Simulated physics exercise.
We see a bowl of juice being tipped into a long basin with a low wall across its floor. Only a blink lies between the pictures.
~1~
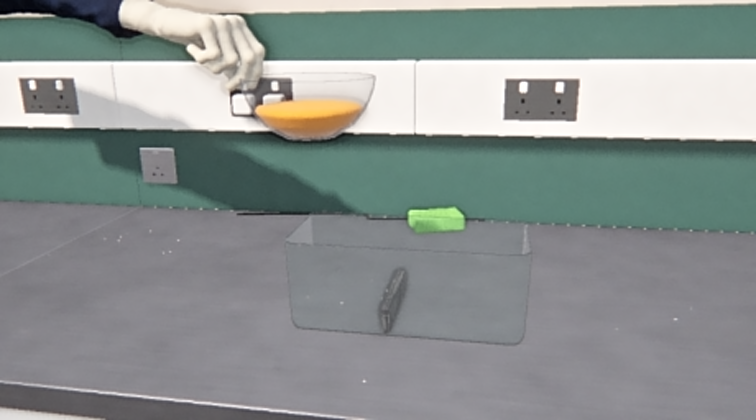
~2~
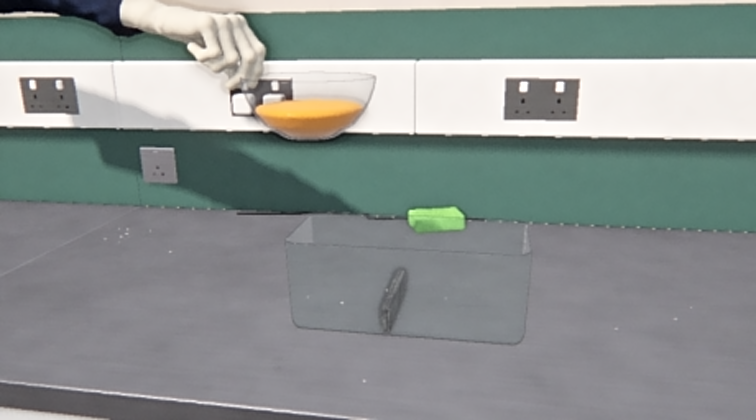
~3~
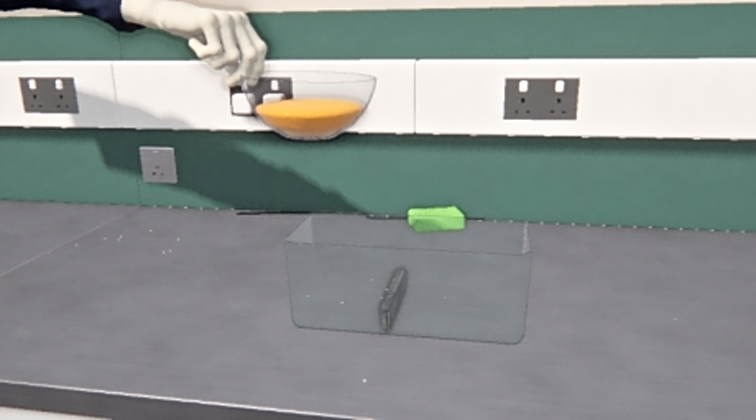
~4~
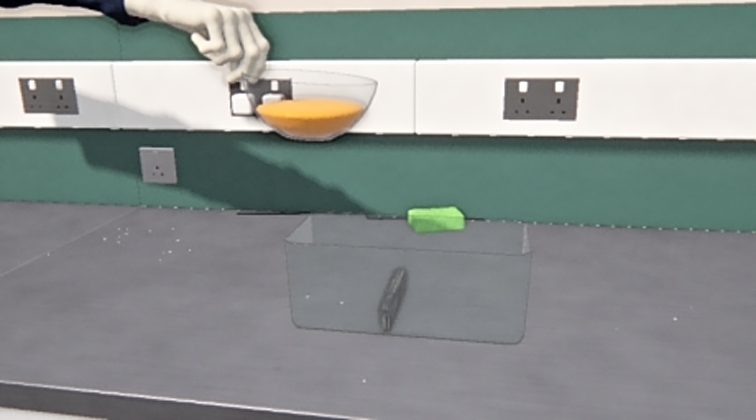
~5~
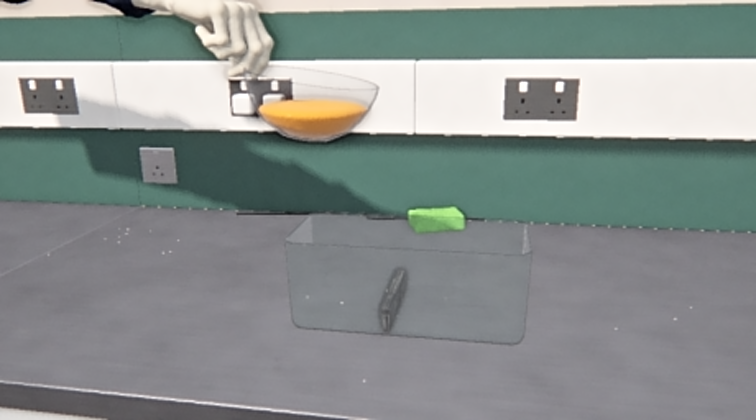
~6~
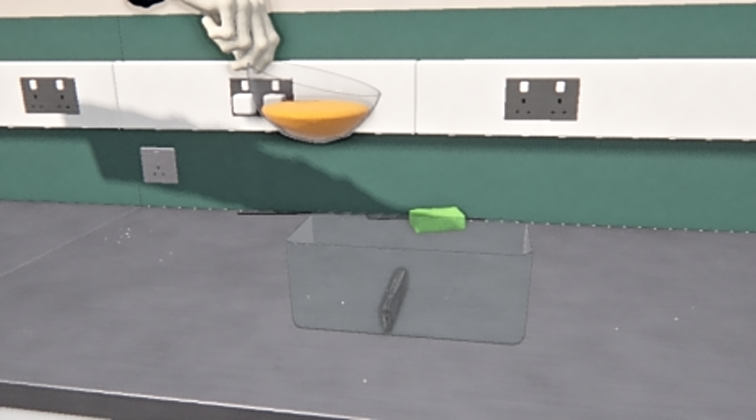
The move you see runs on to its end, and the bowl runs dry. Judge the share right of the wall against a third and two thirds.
The share right of the wall is over two thirds.
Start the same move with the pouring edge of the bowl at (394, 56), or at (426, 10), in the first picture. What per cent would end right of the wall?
First some 90, then 95 per cent.
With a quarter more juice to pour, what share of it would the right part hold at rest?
It comes to 80 per cent or so.
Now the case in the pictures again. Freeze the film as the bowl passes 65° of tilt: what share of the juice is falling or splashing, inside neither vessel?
Roughly 35 in a hundred.
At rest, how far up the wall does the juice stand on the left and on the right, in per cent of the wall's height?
The left part 20 per cent, the right part 40.
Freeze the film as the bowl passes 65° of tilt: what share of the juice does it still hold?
Some 55 per cent.
A moment on, the bowl is tipped part way and 55 per cent is still to pour, 1 is left of the wall and 10 right of it.
Next, the bowl is tipped on its side and 0 per cent is still to pour, 17 is left of the wall and 76 right of it.
Then the bowl is tipped right over and 0 per cent is still to pour, 22 is left of the wall and 77 right of it.
Later the bowl is tipped right over and 0 per cent is still to pour, 22 is left of the wall and 77 right of it.
In the end 22 per cent lies left of the wall, 77 right of it and 1 outside.
